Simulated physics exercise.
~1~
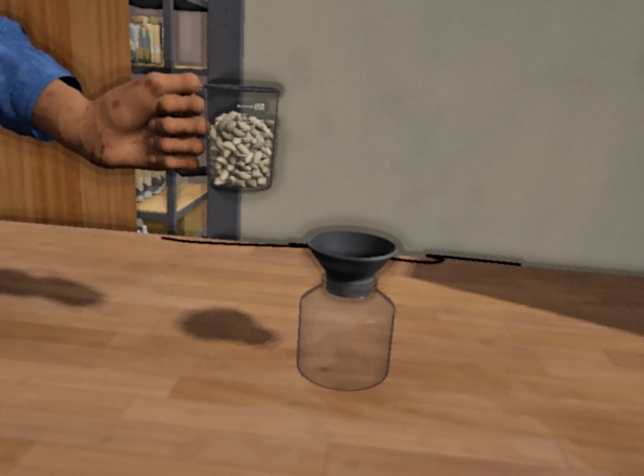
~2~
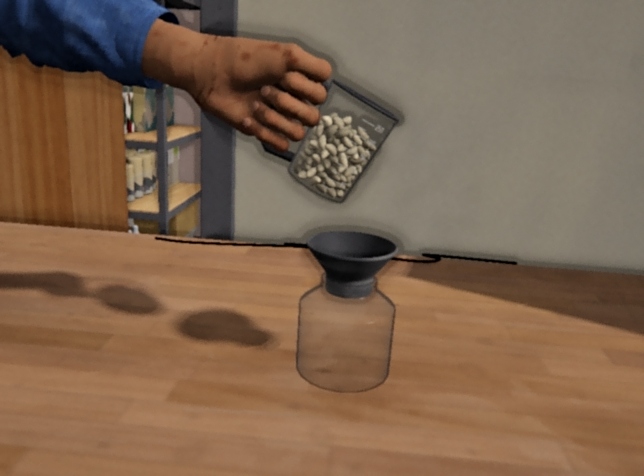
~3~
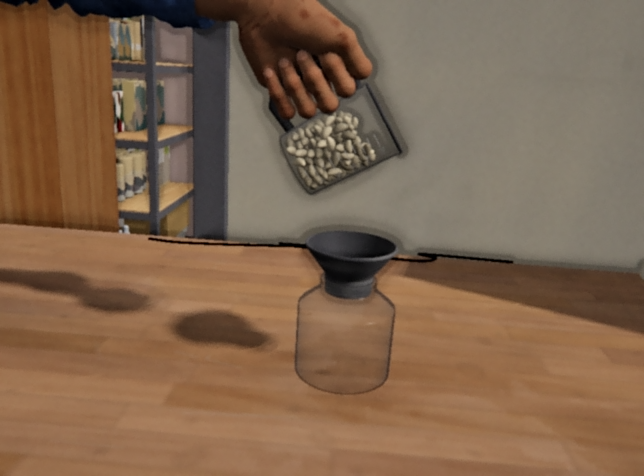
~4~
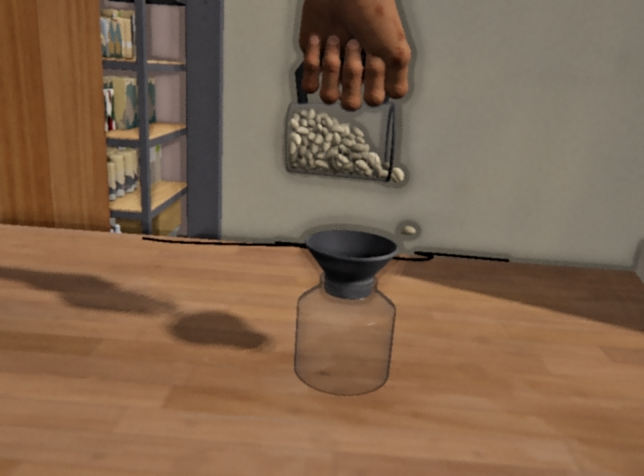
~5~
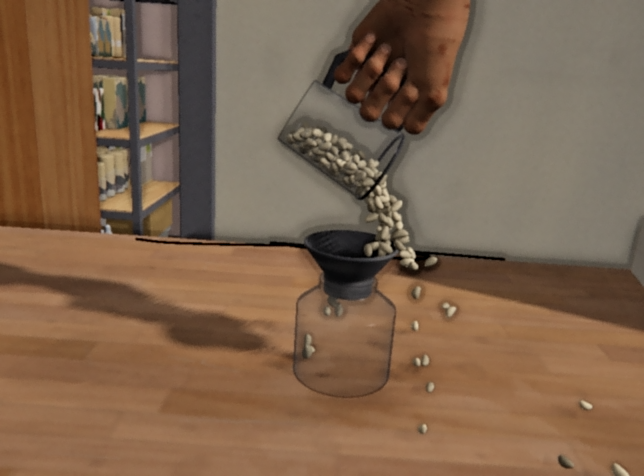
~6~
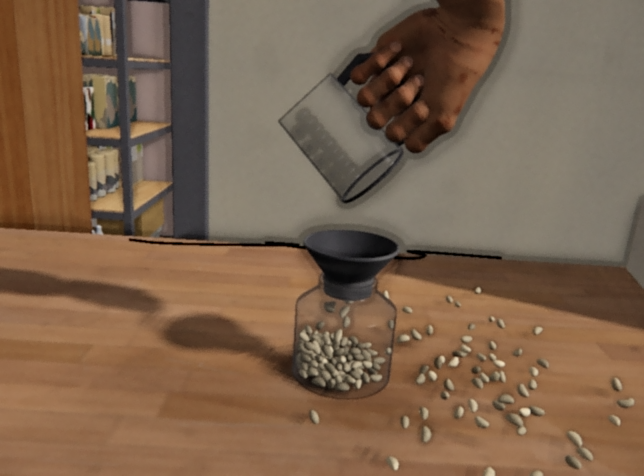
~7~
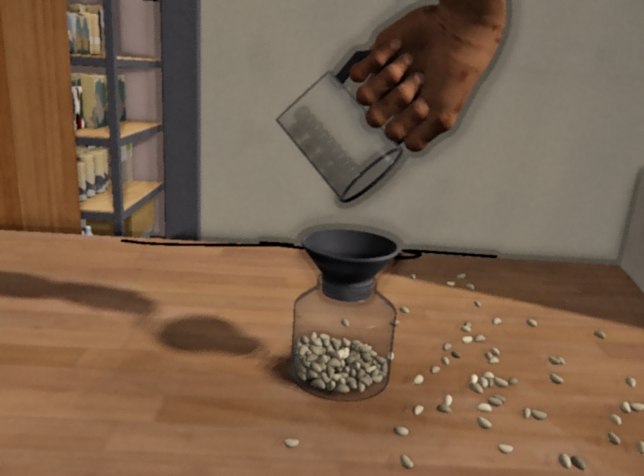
On a light wooden tabletop in a room with a grey wall and bookshelves at the left, seen from slightly above as the view drifts a little sideways, a clear jar stands with a black funnel in its mouth. A hand in a blue sleeve brings in a glass cup of white beans from the left and tilts it above the funnel. A few beans slip out first, then a stream pours down, some entering the jar and others scattering across the table to the right. The cup ends tipped steeply and empty, with most beans in the jar and the rest strewn over the wood.
